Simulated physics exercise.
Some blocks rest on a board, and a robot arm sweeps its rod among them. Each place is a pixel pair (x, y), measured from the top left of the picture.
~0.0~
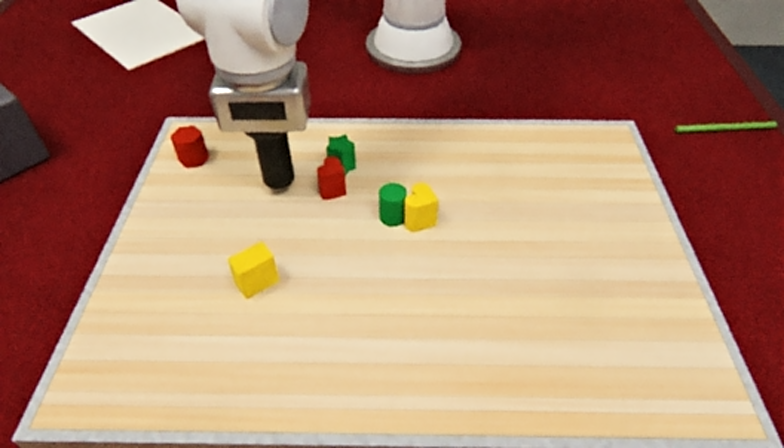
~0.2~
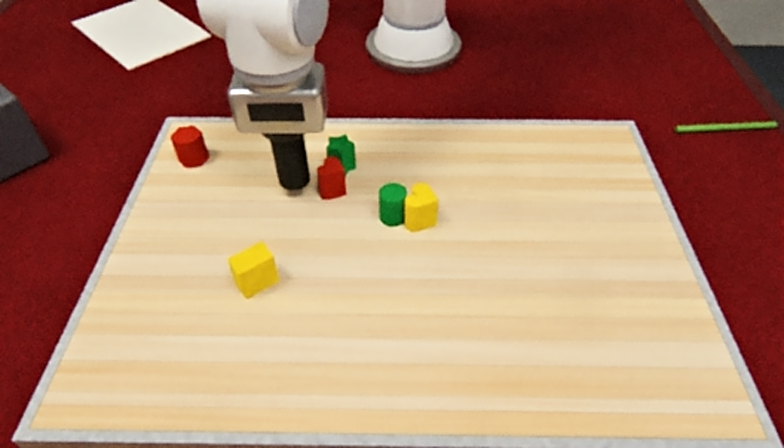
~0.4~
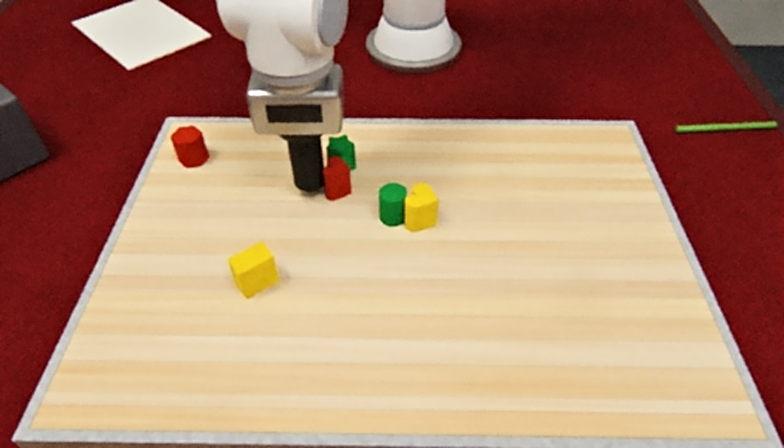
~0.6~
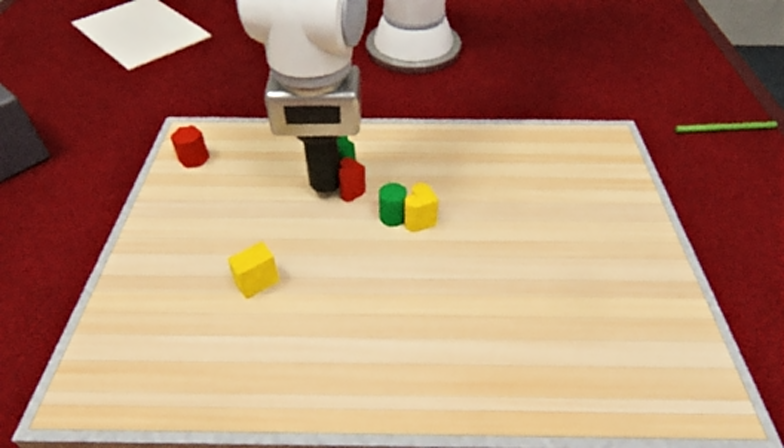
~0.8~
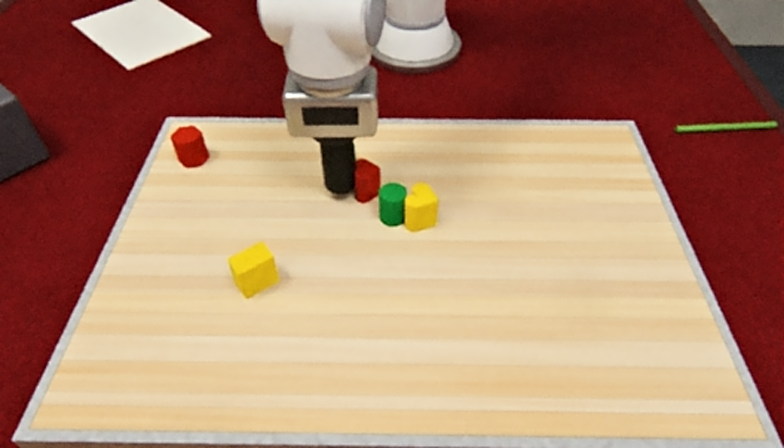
A robot arm's black rod moves right across the wooden board toward a small red block beside a green one. It meets the red block and pushes it rightward, passing in front of the green block behind, until the red block sits close to the green round block and its yellow neighbor.
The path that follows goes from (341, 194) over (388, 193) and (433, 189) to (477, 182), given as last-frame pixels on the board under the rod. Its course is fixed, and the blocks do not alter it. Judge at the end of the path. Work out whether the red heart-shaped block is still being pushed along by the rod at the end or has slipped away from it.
It remains before the rod.
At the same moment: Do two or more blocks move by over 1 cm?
In short: No.
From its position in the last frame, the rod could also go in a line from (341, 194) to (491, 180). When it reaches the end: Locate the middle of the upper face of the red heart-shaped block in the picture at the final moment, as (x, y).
Put as a pixel place, it's (521, 155).
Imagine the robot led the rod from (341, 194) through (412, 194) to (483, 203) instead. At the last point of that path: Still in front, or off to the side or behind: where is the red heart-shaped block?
I expect it to be in front.
On the path given first. One third of the way, rod (388, 183); red heart-shaped block (414, 168).
Two thirds of the way, rod (434, 179); red heart-shaped block (461, 164).
At the end, rod (478, 172); red heart-shaped block (506, 157); green round block in place.
